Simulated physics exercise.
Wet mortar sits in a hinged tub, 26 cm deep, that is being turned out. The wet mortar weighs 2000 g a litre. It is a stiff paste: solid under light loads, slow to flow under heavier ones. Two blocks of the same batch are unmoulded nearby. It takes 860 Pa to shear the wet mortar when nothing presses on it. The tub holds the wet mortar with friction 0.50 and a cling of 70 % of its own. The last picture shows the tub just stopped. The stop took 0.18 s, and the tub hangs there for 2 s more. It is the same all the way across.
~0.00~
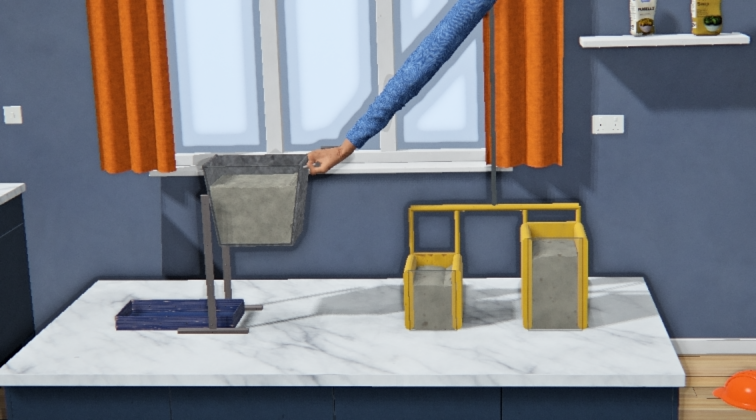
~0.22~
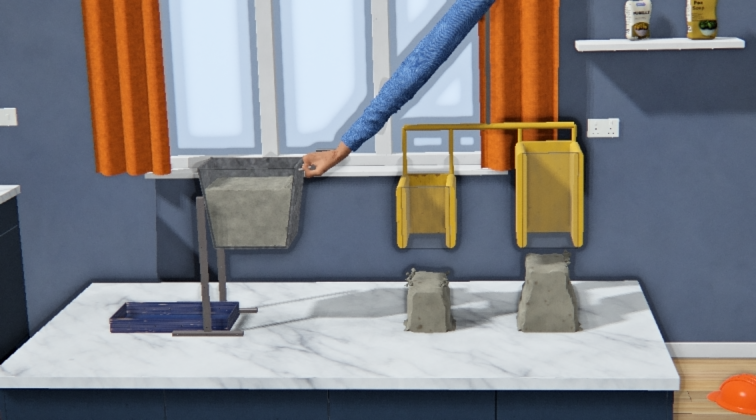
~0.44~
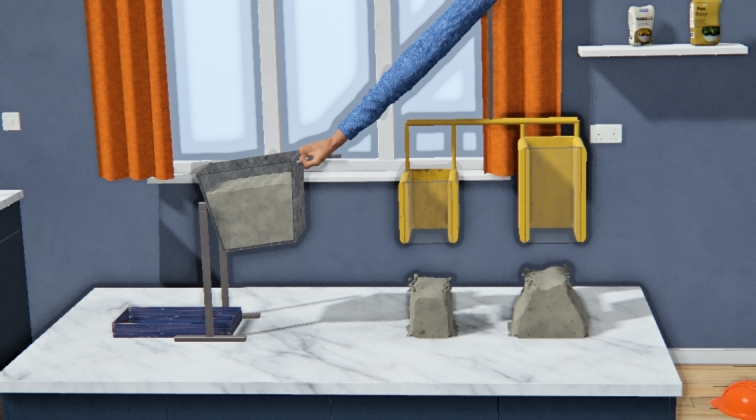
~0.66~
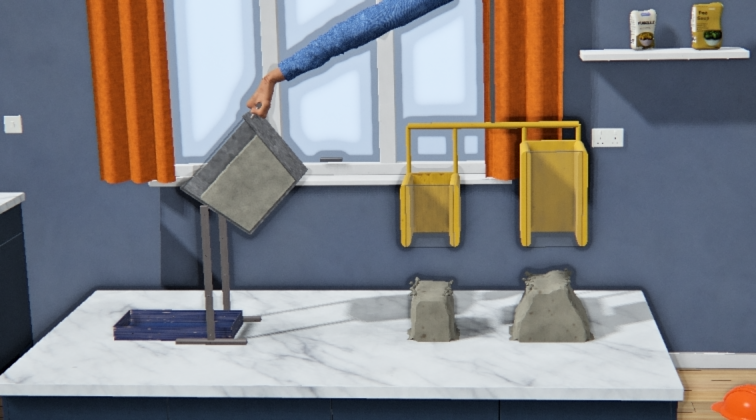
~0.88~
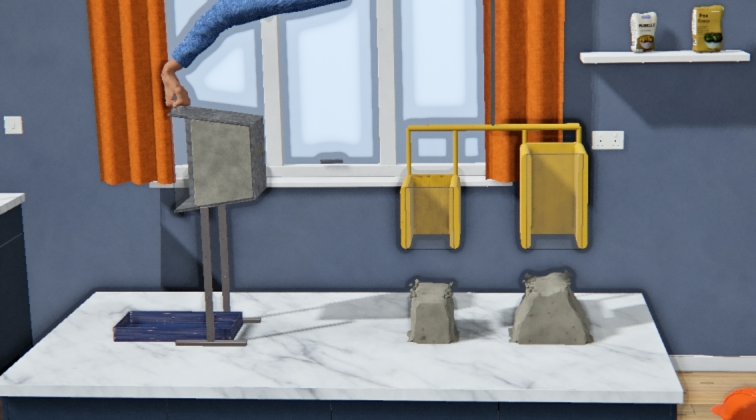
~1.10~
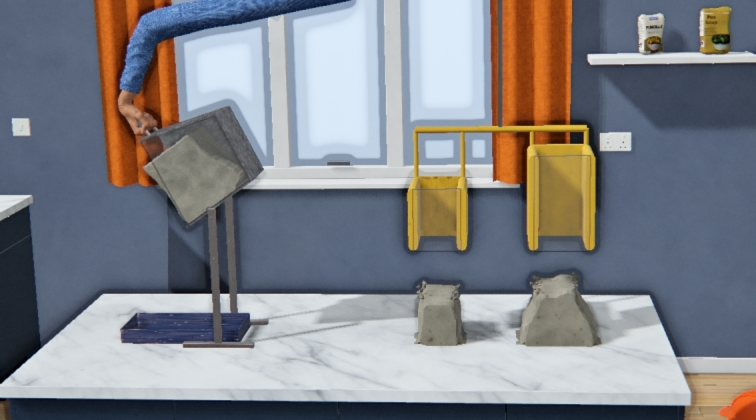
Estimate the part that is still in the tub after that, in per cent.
The part that is still in the tub after that is near 0 %.
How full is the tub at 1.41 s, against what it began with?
About 0 %.
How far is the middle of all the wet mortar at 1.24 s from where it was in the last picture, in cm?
About 17 cm.
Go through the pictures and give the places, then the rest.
In the first picture, handle-side rim at (299, 165), tilt 0 degrees; highest point of the wet mortar at (226, 186); test blocks 17 cm, 26 cm high (left to right).
In the second picture, handle-side rim at (294, 168), tilt 0 degrees; highest point of the wet mortar at (221, 189); test blocks 16 cm, 23 cm high (left to right).
In the third picture, handle-side rim at (291, 160), tilt 8 degrees; highest point of the wet mortar at (285, 183); test blocks 16 cm, 19 cm high (left to right).
In the fourth picture, handle-side rim at (243, 118), tilt 47 degrees; highest point of the wet mortar at (257, 138); test blocks 16 cm, 19 cm high (left to right).
In the fifth picture, handle-side rim at (169, 116), tilt 91 degrees; highest point of the wet mortar at (194, 121); test blocks 16 cm, 19 cm high (left to right).
In the sixth picture, handle-side rim at (140, 142), tilt 116 degrees; highest point of the wet mortar at (185, 137); test blocks 16 cm, 19 cm high (left to right).
By 1.24 s, the tub is at 116 degrees and holds 29 %.
By 1.41 s, the tub is at 116 degrees and holds 0 %.
By 1.58 s, the tub is at 116 degrees and holds 0 %.
By 1.75 s, the tub is at 116 degrees and holds 0 %.
By 3.10 s, at the end, the tub is at 116 degrees and holds 0 %.
